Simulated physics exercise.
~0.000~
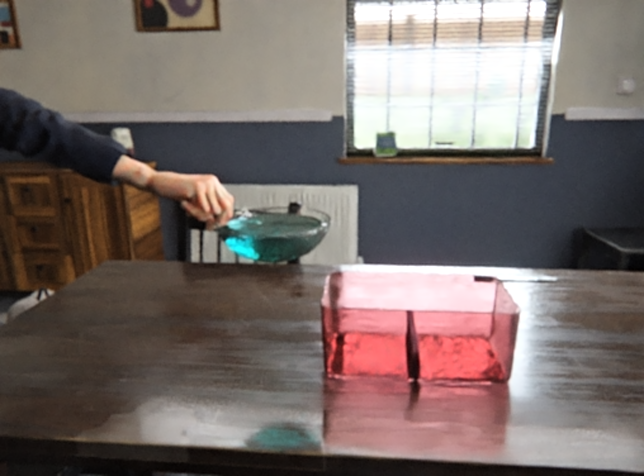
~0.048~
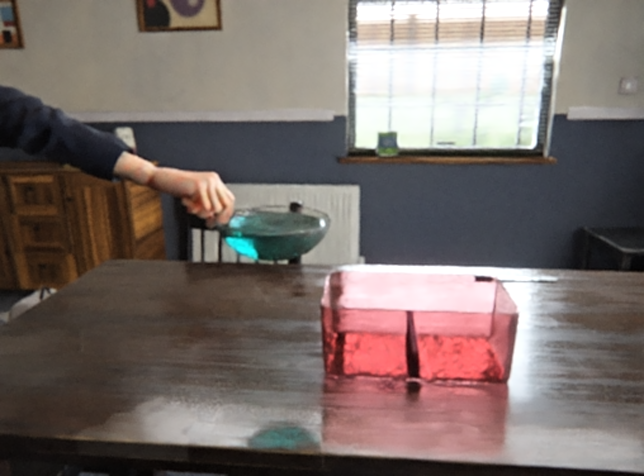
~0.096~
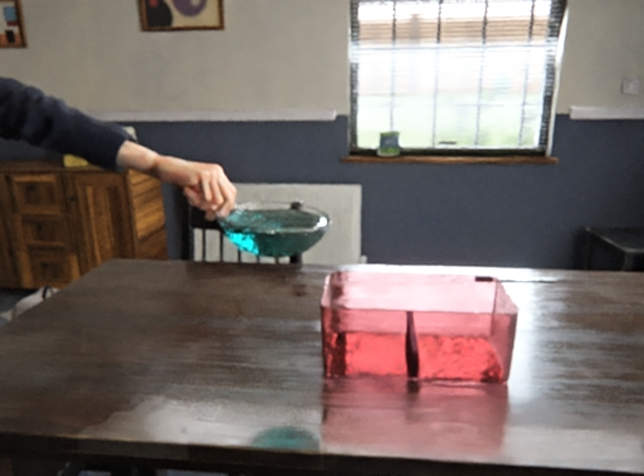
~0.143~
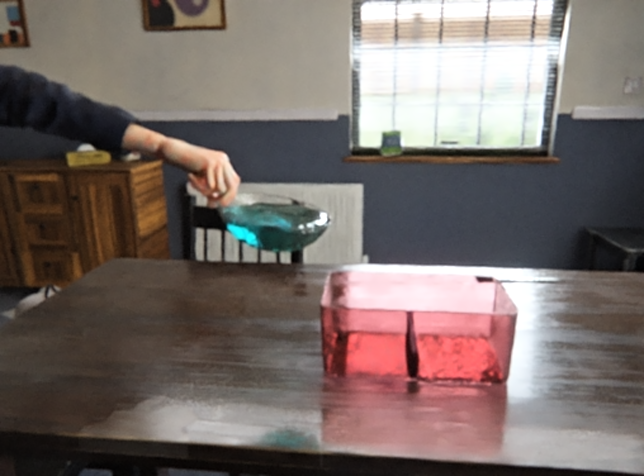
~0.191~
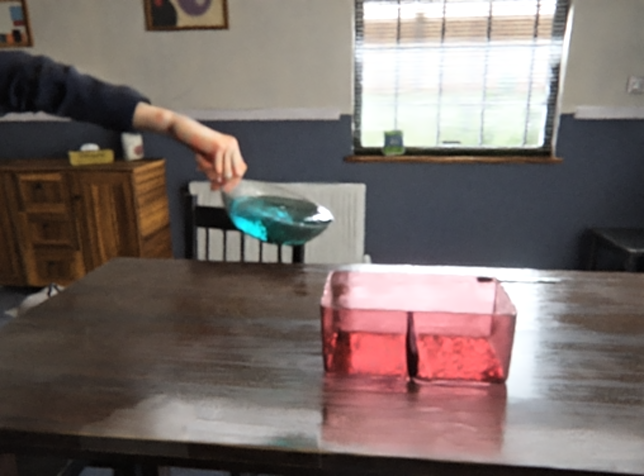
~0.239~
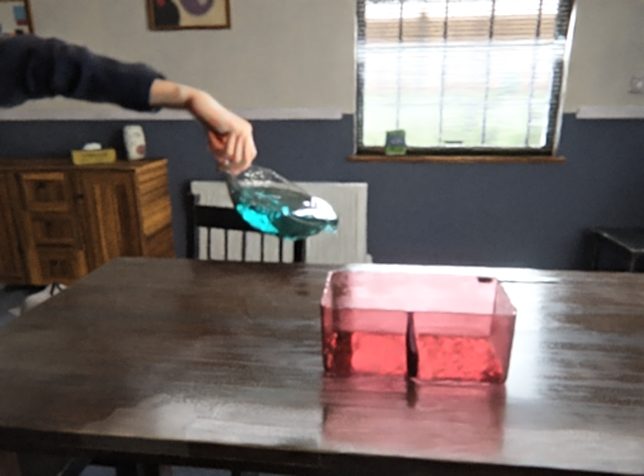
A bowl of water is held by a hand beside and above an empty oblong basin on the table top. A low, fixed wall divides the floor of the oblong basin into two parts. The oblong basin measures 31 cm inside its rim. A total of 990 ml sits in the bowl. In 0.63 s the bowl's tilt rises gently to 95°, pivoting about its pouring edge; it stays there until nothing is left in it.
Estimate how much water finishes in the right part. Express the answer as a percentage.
I would say 34 per cent.
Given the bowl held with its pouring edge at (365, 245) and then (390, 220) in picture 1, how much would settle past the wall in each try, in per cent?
65 then 70 %.
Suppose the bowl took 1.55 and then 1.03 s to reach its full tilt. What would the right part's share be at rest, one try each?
Try 1: Approx. 10 %; try 2: Approx. 20 %.
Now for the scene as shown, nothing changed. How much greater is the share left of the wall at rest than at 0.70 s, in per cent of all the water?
Roughly 7 per cent.
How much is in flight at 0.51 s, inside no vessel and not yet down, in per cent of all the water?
Share: Roughly 68 per cent.
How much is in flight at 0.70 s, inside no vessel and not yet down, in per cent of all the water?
2 per cent or so.
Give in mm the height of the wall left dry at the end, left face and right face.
About 22 mm left, about 34 mm right.
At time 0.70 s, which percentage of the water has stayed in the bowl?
0 %.
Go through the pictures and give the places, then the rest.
In the first frame, tilt 0°; pouring edge (331, 222); surface from (222, 224) to (328, 225); the oblong basin's rim runs from (325, 289) to (509, 294); the wall's top is at (413, 331).
In the second frame, tilt 1°; pouring edge (331, 222); surface from (223, 223) to (328, 225).
In the third frame, tilt 5°; pouring edge (330, 222); surface from (224, 218) to (328, 223).
In the fourth frame, tilt 12°; pouring edge (330, 222); surface from (225, 209) to (329, 219).
In the fifth frame, tilt 20°; pouring edge (330, 223); surface from (229, 199) to (330, 218); 3 per cent is over the edge.
In the sixth frame, tilt 30°; pouring edge (330, 223); surface from (234, 189) to (315, 208); 8 per cent is over the edge.
By 0.51 s the tilt is 86° and 13 per cent is still to pour, 19 is left of the wall and 0 right of it.
By 0.70 s the tilt is 95° and 0 per cent is still to pour, 54 is left of the wall and 43 right of it.
By 0.91 s the tilt is 95° and 0 per cent is still to pour, 58 is left of the wall and 30 right of it.
By 1.13 s the tilt is 95° and 0 per cent is still to pour, 61 is left of the wall and 35 right of it.
At rest 61 per cent lies left of the wall, 34 right of it and 4 outside.
